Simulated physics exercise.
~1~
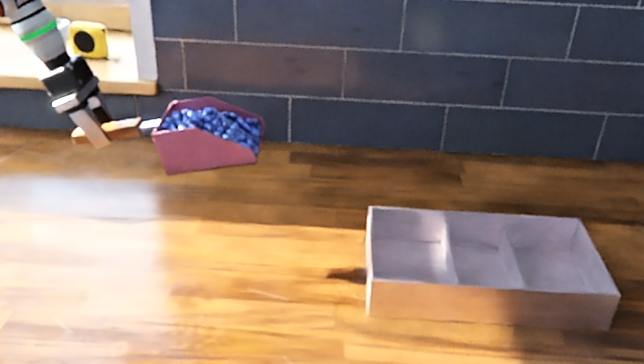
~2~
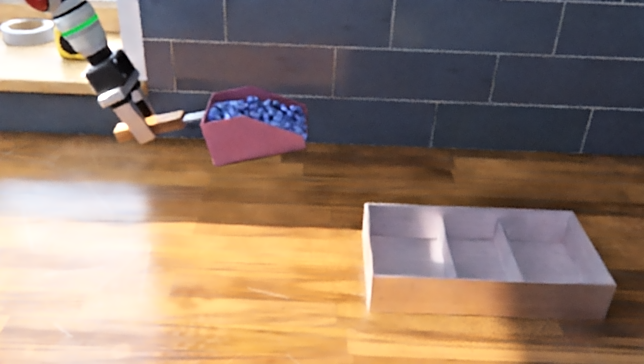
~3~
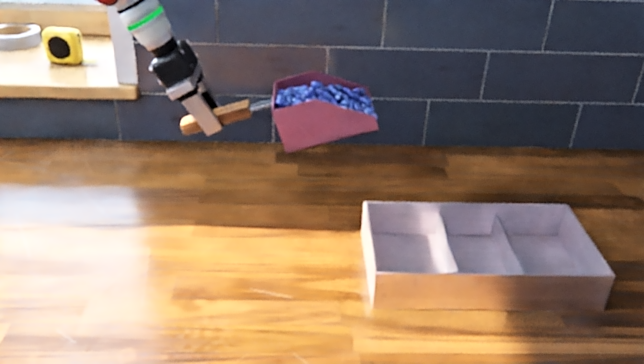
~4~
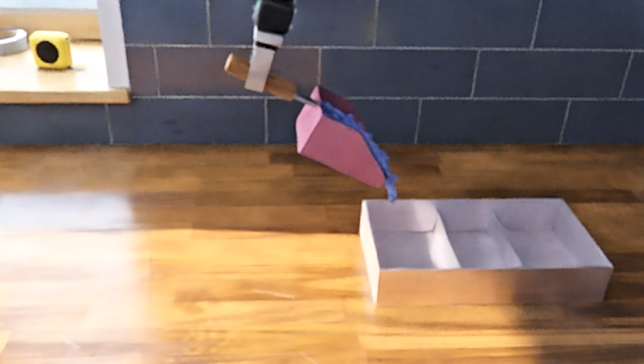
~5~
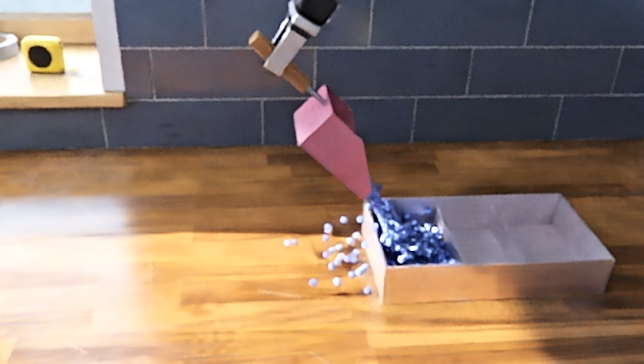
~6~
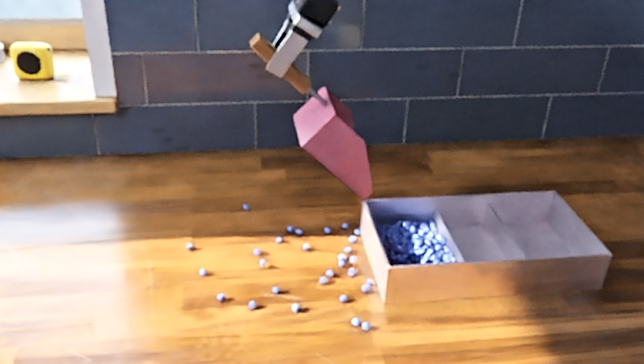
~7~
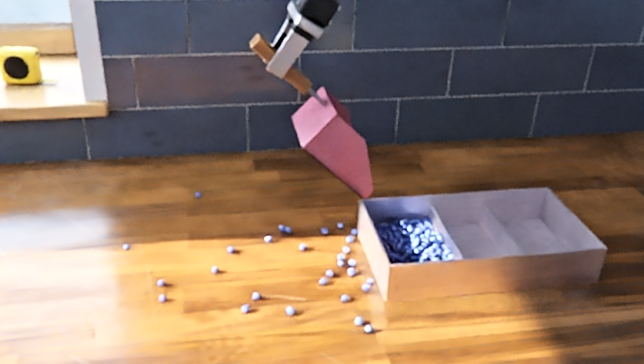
A robot arm at the upper left grips the wooden handle of a dull red scoop heaped with small blue beads, seen from the front and slightly above a sunlit wooden counter. A pale open box with three compartments sits at the right before a dark tiled wall, and a yellow object rests on a sill at the left. The arm carries the scoop right, then tips it steeply over the box's left end. Beads pour into the left compartment, while some spill and scatter across the counter. Finally the emptied scoop hangs still, with most beads in that compartment.
